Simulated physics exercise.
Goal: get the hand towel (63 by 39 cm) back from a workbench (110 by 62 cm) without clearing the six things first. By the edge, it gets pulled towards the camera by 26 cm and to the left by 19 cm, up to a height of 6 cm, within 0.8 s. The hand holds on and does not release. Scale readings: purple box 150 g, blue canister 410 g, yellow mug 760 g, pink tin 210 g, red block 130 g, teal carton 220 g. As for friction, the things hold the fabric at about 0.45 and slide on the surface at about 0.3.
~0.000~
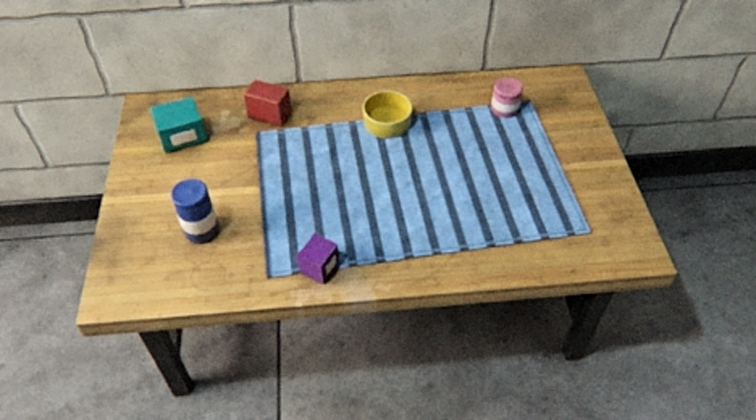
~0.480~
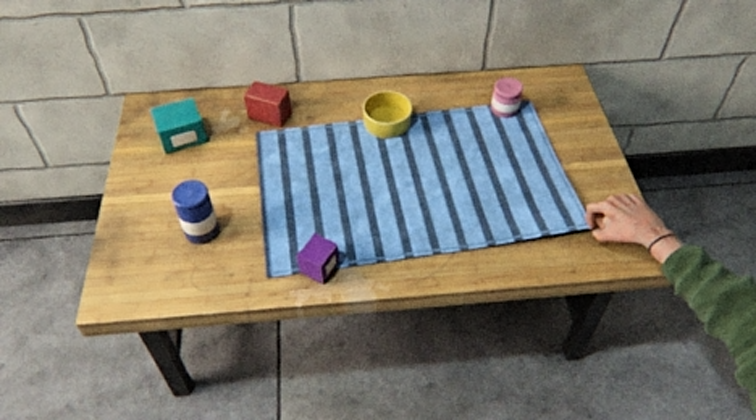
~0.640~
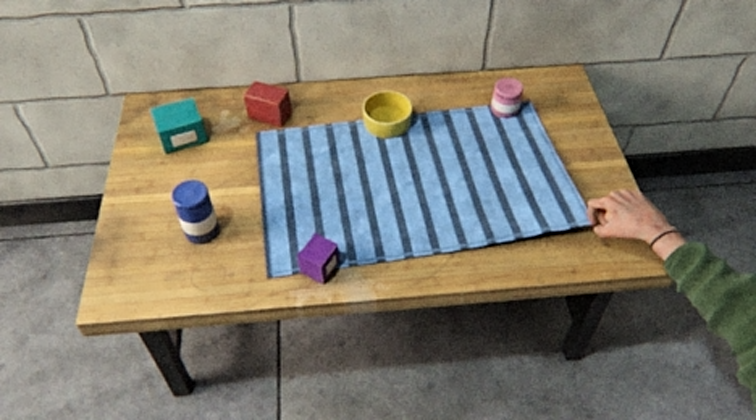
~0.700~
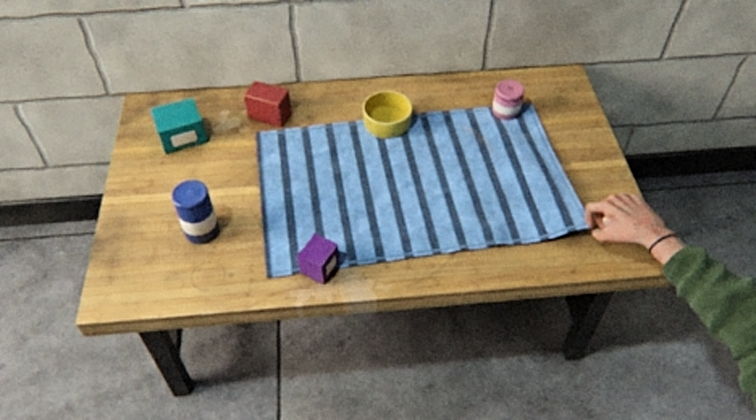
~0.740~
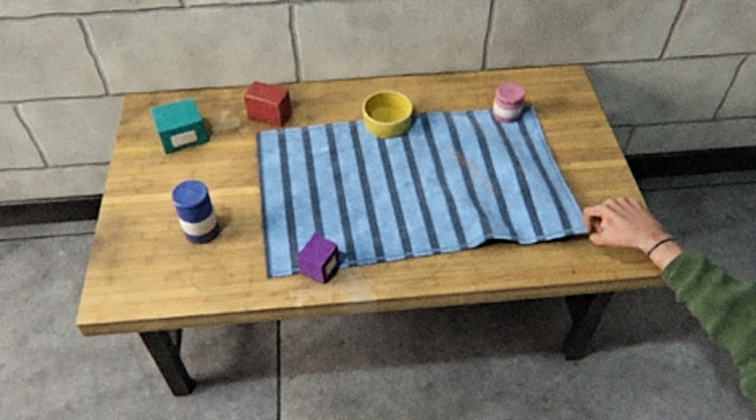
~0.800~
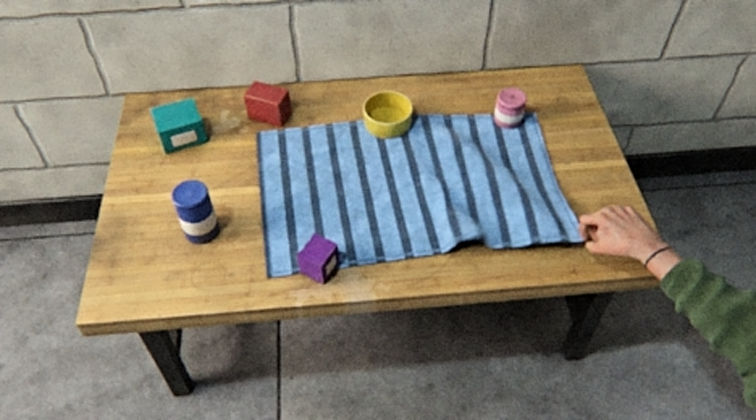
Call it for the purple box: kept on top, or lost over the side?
Kept on top.
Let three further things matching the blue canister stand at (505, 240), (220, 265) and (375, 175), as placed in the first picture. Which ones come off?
In order: Comes off; holds on; holds on.
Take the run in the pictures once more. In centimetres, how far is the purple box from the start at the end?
About: Purple box 2 cm.
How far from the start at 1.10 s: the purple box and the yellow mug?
Shift - purple box 0 cm, yellow mug 6 cm.
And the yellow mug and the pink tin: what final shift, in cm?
I'd put the yellow mug near 15 centimetres and the pink tin near 30 centimetres.
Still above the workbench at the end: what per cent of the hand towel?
I'd say close to 85 per cent of it.
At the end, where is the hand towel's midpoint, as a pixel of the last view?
Roughly at (405, 218) in the last picture.
After 1.0 s, 100 % of the hand towel is still over the top; pink tin 11 cm off its start, yellow mug 2 cm off its start.
After 1.1 s, 95 % of the hand towel is still over the top; pink tin 19 cm off its start, yellow mug 7 cm off its start.
After 1.3 s, 90 % of the hand towel is still over the top; purple box 1 cm off its start at (313, 254), pink tin 27 cm off its start at (547, 174), yellow mug 12 cm off its start at (418, 140).
After 1.4 s, 85 % of the hand towel is still over the top; purple box 2 cm off its start, pink tin 30 cm off its start, yellow mug 15 cm off its start.
After 3.0 s, 85 % of the hand towel is still over the top; purple box 2 cm off its start at (309, 258), pink tin 30 cm off its start at (554, 188), yellow mug 15 cm off its start at (425, 150).
